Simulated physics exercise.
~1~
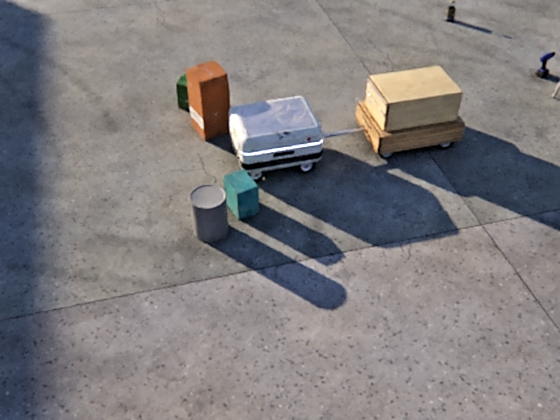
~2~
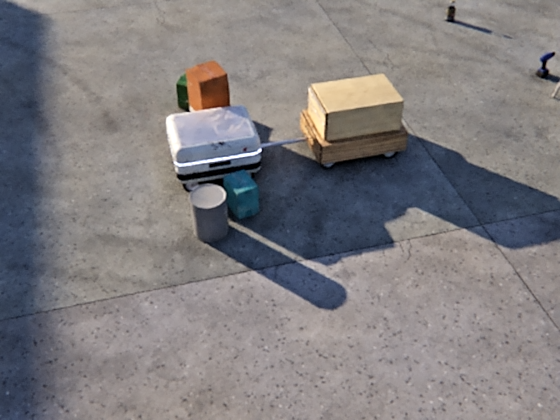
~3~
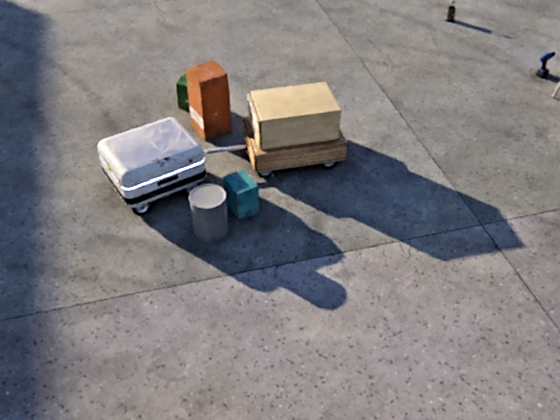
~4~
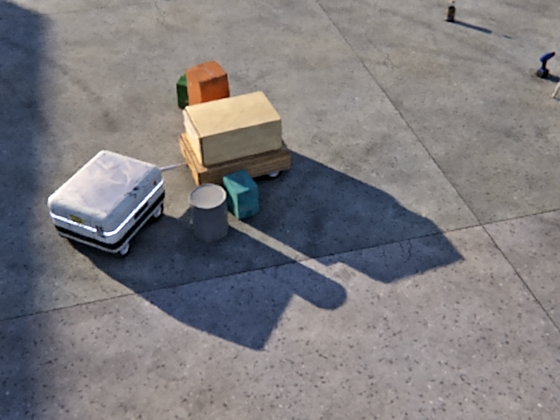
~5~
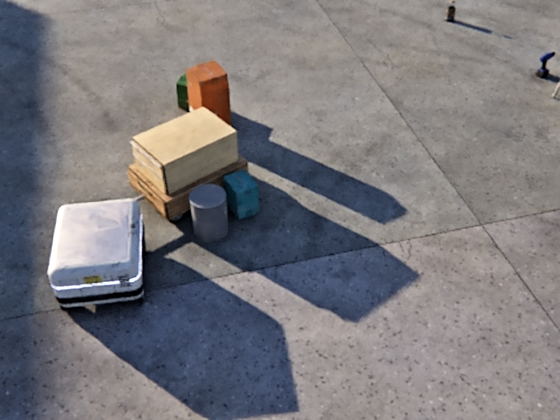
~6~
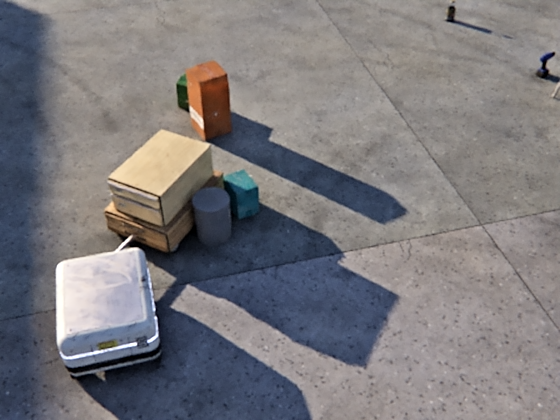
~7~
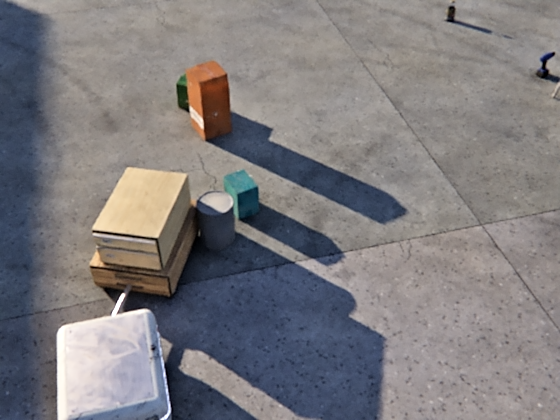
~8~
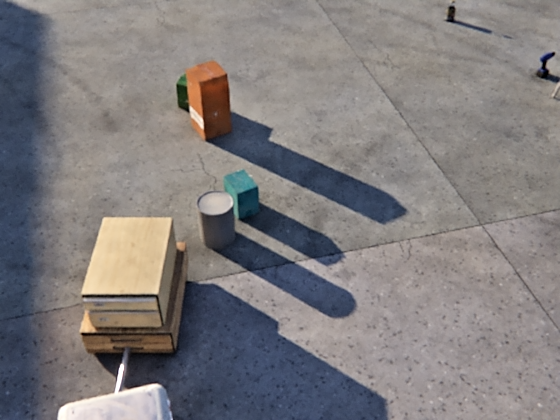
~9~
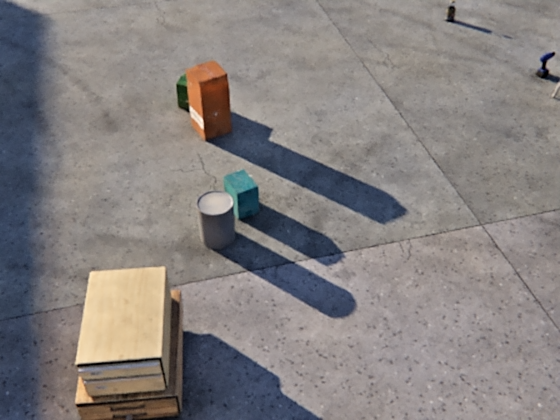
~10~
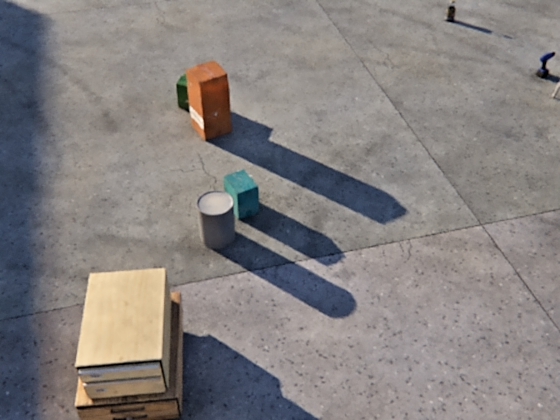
A white case tows a box-laden wooden cart left around a grey pail, then down.
